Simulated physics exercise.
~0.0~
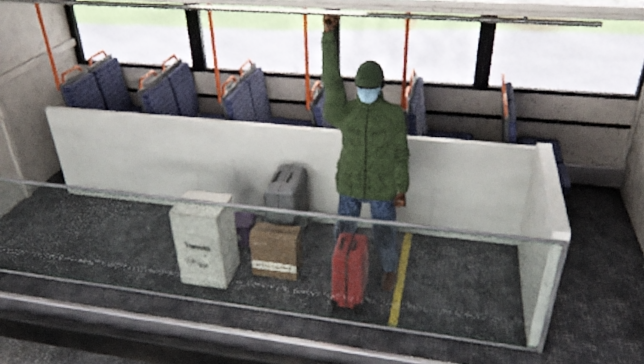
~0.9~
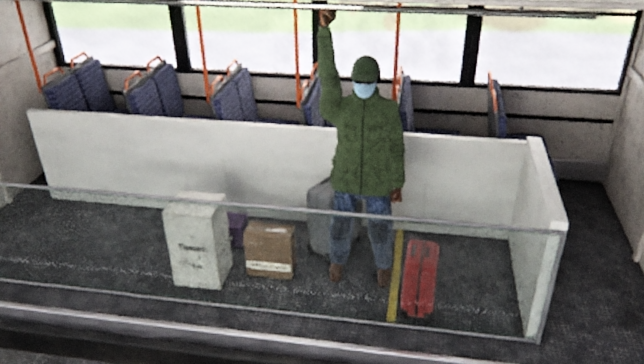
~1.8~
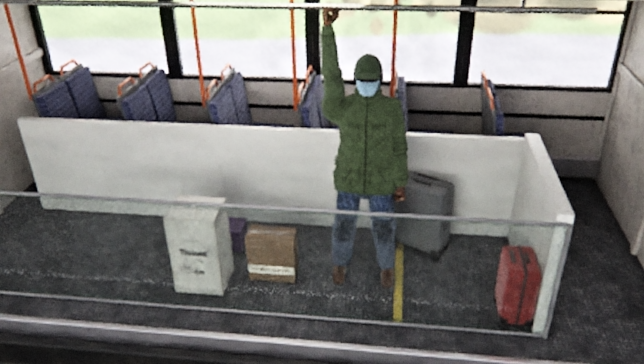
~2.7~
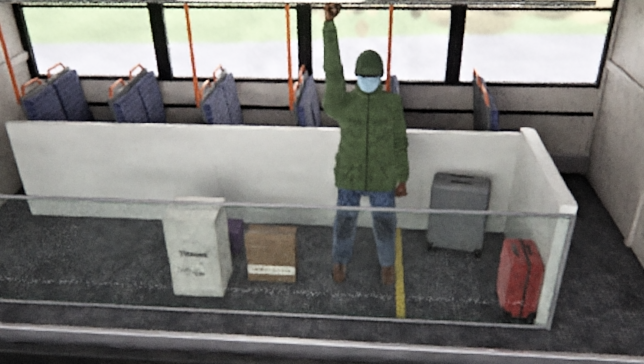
In the video, a masked person in a green jacket stands holding an overhead rail in a bus bay as a red case and then a grey case roll right, both ending past the yellow line, while the white bag, purple tub and brown carton stay put.
